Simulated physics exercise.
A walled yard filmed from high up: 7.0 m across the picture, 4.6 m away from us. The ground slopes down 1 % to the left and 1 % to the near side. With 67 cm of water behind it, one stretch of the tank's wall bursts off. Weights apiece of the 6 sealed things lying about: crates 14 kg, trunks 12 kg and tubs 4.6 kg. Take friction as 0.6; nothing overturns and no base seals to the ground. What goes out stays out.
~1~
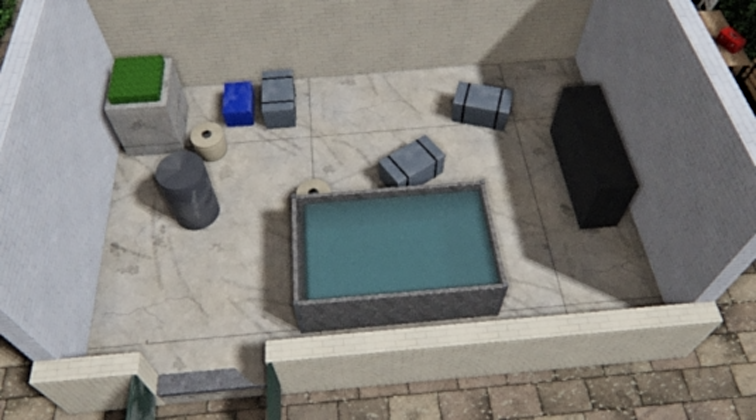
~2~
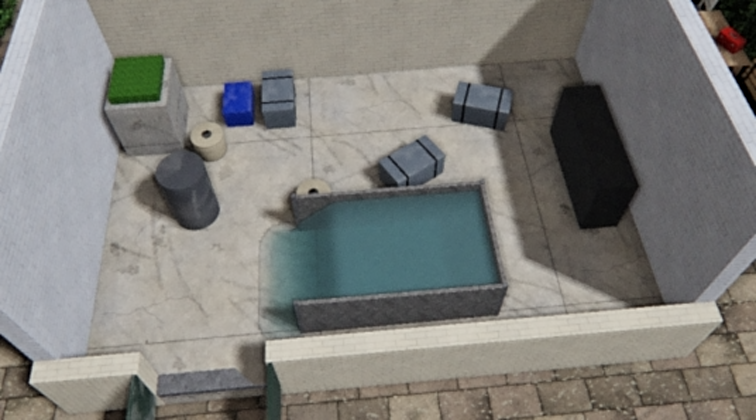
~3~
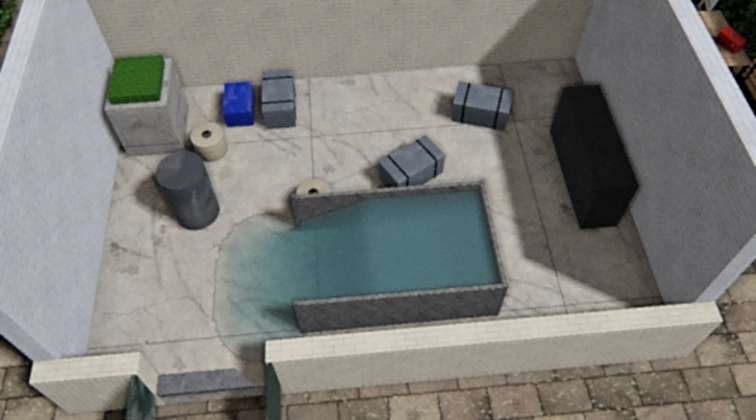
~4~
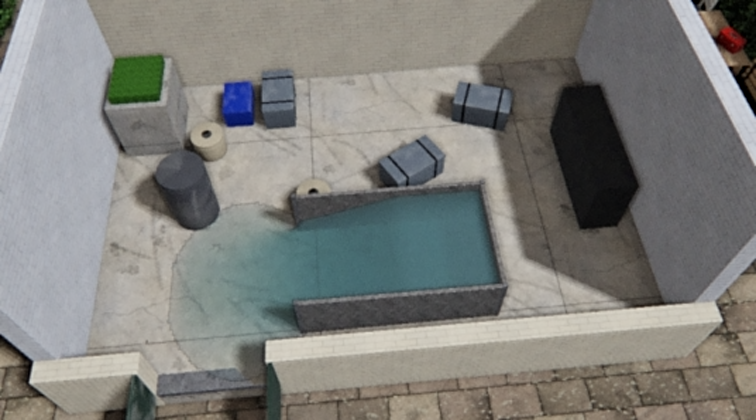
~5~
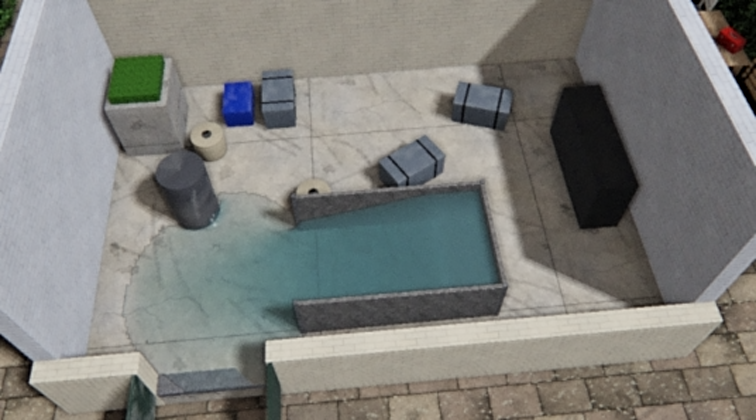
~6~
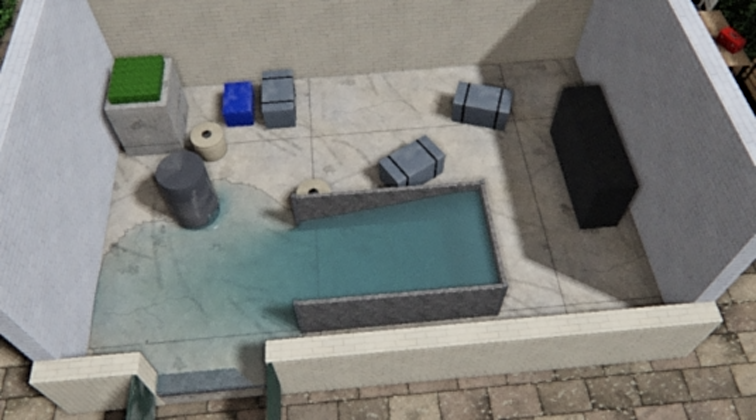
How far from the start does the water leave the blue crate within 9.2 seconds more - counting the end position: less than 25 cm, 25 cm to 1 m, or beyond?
The blue crate ends far away.
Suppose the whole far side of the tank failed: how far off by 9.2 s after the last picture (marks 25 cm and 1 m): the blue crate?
Then the blue crate ends far away.
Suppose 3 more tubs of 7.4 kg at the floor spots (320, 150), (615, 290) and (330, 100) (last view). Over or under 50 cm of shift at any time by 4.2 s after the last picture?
In turn: Past it, under, over.
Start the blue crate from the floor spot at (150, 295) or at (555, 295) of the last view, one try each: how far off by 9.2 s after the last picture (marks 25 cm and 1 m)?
In turn: It ends far away; it stays put.
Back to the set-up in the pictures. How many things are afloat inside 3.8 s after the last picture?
3 of them.
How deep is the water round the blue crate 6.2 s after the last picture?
About 5 cm.
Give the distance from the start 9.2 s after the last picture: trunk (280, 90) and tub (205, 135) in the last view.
In that order: 400 cm, 30 cm.
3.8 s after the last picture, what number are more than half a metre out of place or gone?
1 of them.
Then, 1.2 s after the last picture the blue crate is near (237, 97), 0.0 m from its start, aground; 0 of 6 are out; 0 afloat.
Then, 3.8 s after the last picture the blue crate is near (257, 87), 0.3 m from its start, afloat; 0 of 6 are out; 3 afloat.
Then, 6.2 s after the last picture the blue crate is near (355, 97), 1.7 m from its start, aground; 0 of 6 are out; 4 afloat.
Then, 9.2 s after the last picture the blue crate is near (376, 104), 2.0 m from its start, aground; 0 of 6 are out; 5 afloat.
